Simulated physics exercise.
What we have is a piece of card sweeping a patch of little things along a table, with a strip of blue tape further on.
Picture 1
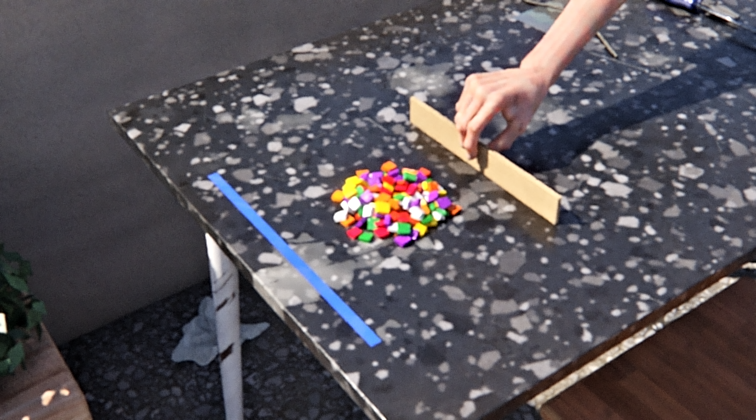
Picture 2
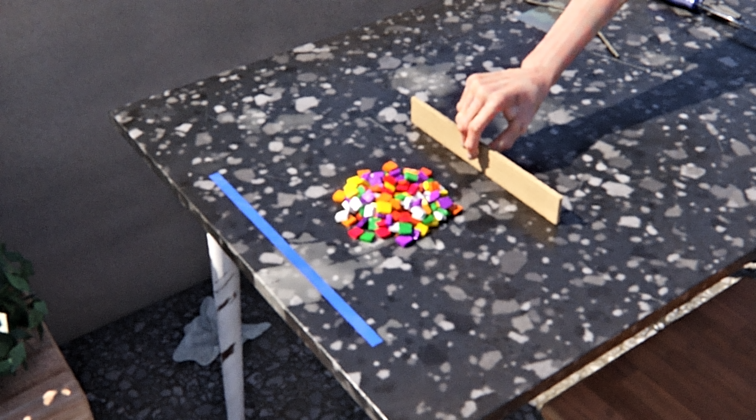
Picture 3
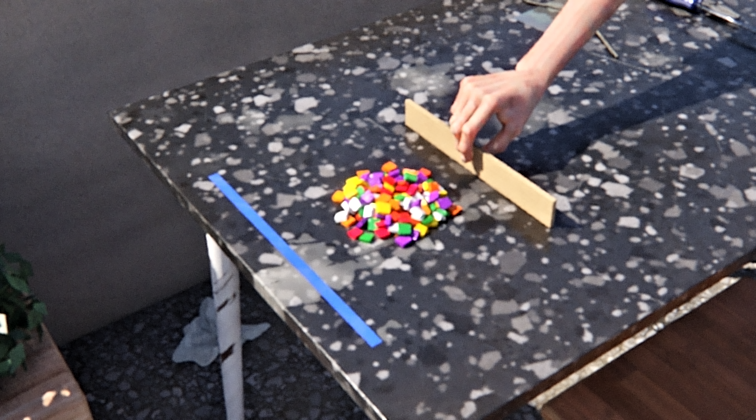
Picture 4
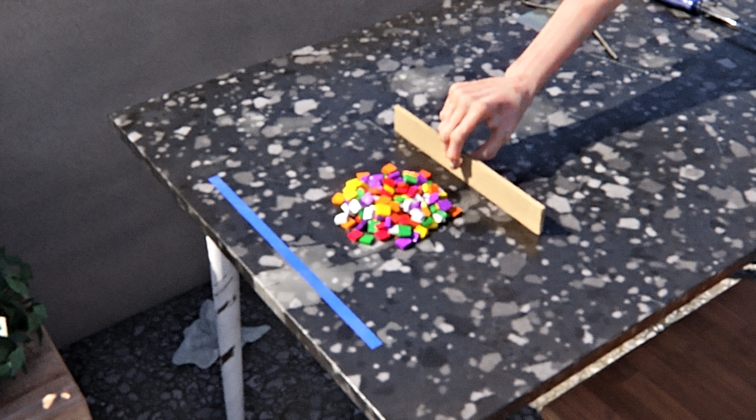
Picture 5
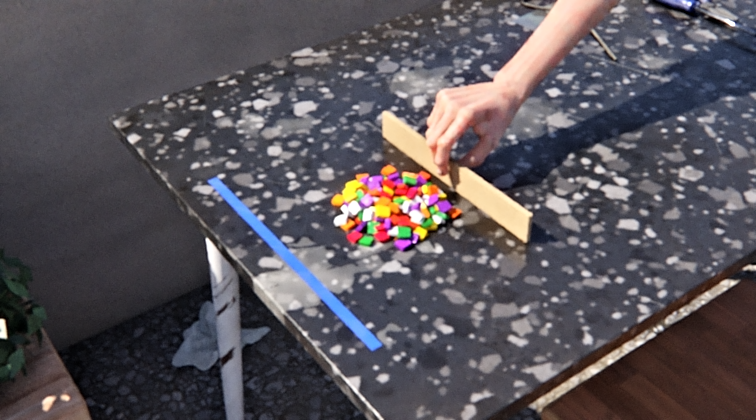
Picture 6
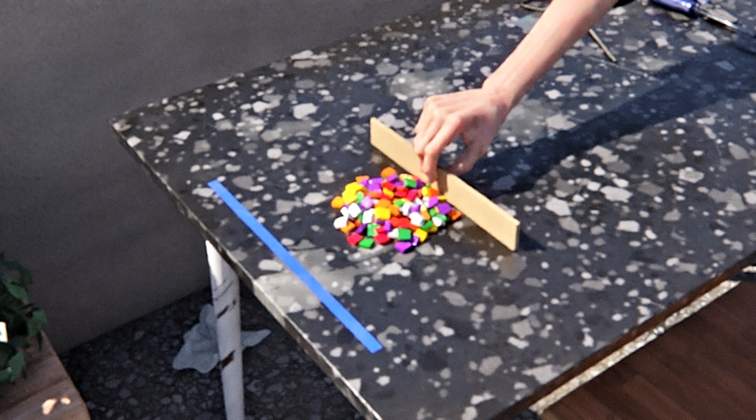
A heap of small multicoloured tiles, red, orange, yellow, green, purple and white, sits on a dark speckled table, seen from above at an angle outdoors in sunlight. A strip of blue tape lies to its left near the table's edge, and a hand holds a tan strip of card upright to its right. After resting briefly, the hand slides the card slowly left and slightly downward against the heap, nudging a few tiles, while the camera stays essentially still.
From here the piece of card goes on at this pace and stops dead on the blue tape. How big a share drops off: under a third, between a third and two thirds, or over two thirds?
The floor gets from one third to two thirds.
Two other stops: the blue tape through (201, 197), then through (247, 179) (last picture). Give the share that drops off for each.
Near 90 % and 10 %.
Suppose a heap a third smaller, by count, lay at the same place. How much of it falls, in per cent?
Roughly 50 in a hundred.
Soon after the last picture, piece of card still moving, near (362, 201); heap all on the table, its front near (299, 262).
A little later, piece of card stopped at the blue tape; heap about half over the edge.
At rest, piece of card stopped at the blue tape; heap about half over the edge.
